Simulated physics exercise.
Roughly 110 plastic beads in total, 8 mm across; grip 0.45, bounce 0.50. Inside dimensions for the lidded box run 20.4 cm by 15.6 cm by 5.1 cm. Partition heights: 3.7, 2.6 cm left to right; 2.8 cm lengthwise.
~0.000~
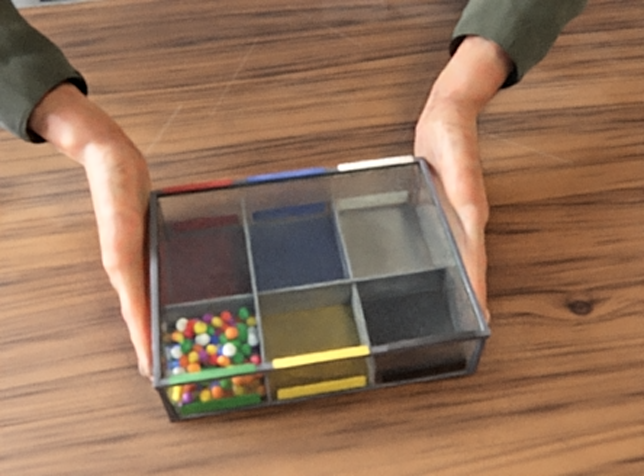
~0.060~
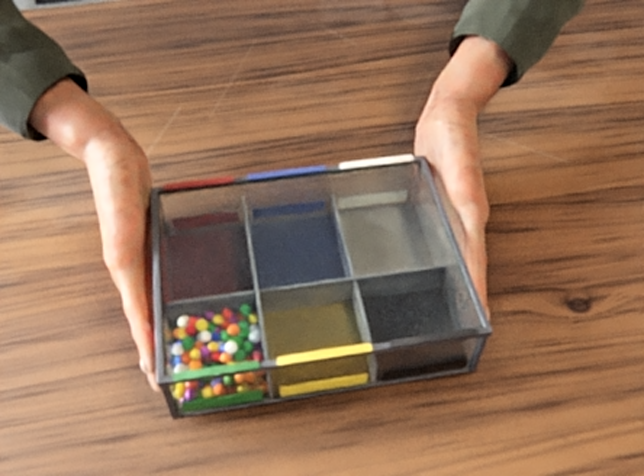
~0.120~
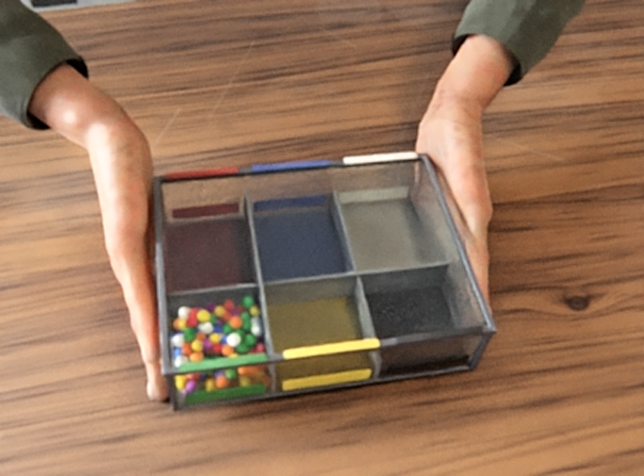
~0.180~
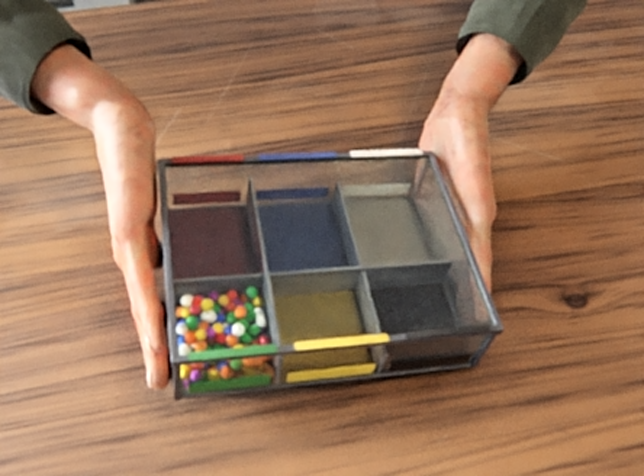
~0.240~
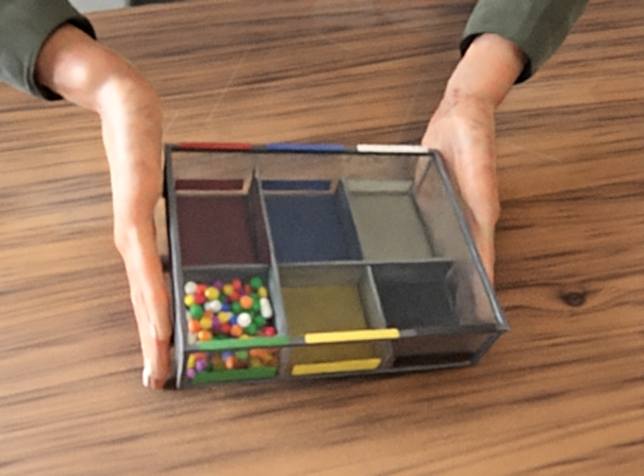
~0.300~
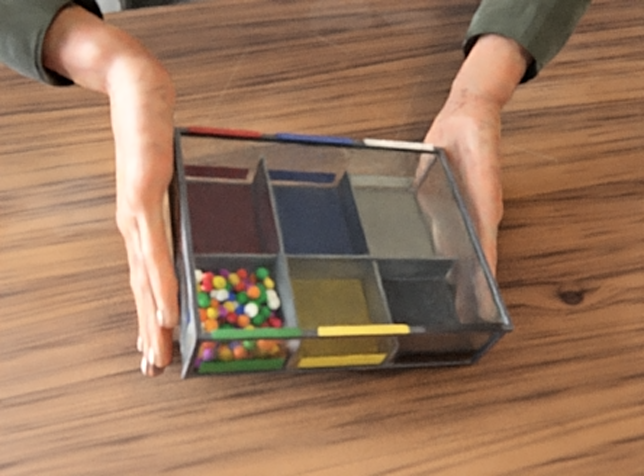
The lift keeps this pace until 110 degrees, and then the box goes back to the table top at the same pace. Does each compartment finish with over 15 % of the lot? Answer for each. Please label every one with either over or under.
Labels - red compartment: Under; blue compartment: Under; green compartment: Over; yellow compartment: Under; white compartment: Under; black compartment: Over.
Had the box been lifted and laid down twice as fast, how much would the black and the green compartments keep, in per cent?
Expect black at 20 percent and green at 65 percent.
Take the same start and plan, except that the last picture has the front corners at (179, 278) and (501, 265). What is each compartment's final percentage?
Final shares: Red 10%, blue 5%, green 15%, yellow 0%, white 65%, black 0%.
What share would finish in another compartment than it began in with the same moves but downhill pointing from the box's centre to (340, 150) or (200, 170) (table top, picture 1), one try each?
First try: About 100 percent; second try: About 95 percent.
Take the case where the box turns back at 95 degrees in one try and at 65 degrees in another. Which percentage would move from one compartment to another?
Some 35 and 5 per cent.
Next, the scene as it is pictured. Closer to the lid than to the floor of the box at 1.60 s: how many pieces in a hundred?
Share: Approx. 70 %.
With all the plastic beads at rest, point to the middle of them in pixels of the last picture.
Centre at rest, approx.: (265, 369) px.
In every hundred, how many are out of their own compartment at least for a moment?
45 per cent, give or take.
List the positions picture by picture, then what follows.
The first frame shows box tilt 0 degrees, front corners at (161, 382) and (483, 332); green 100 %.
The second frame shows box tilt 1 degrees, front corners at (164, 378) and (484, 330).
The third frame shows box tilt 4 degrees, front corners at (170, 369) and (489, 328), lowest corner right front.
The fourth frame shows box tilt 9 degrees, front corners at (178, 358) and (495, 327), lowest corner right front.
The fifth frame shows box tilt 13 degrees, front corners at (188, 346) and (501, 326), lowest corner right front.
The sixth frame shows box tilt 18 degrees, front corners at (201, 335) and (506, 326), lowest corner right front; green 100 %. The box's pace is about 75 degrees a second.
After 1.60 s, tilt 110 degrees; green 75 %, yellow 5 %, black 20 %.
After 2.46 s, tilt 50 degrees; green 60 %, yellow 5 %, black 35 %.
After 3.33 s, tilt 0 degrees; green 55 %, yellow 5 %, black 35 %.
In the end, at 3.8 s, red 0 %, blue 0 %, green 55 %, yellow 5 %, white 0 %, black 35 %.
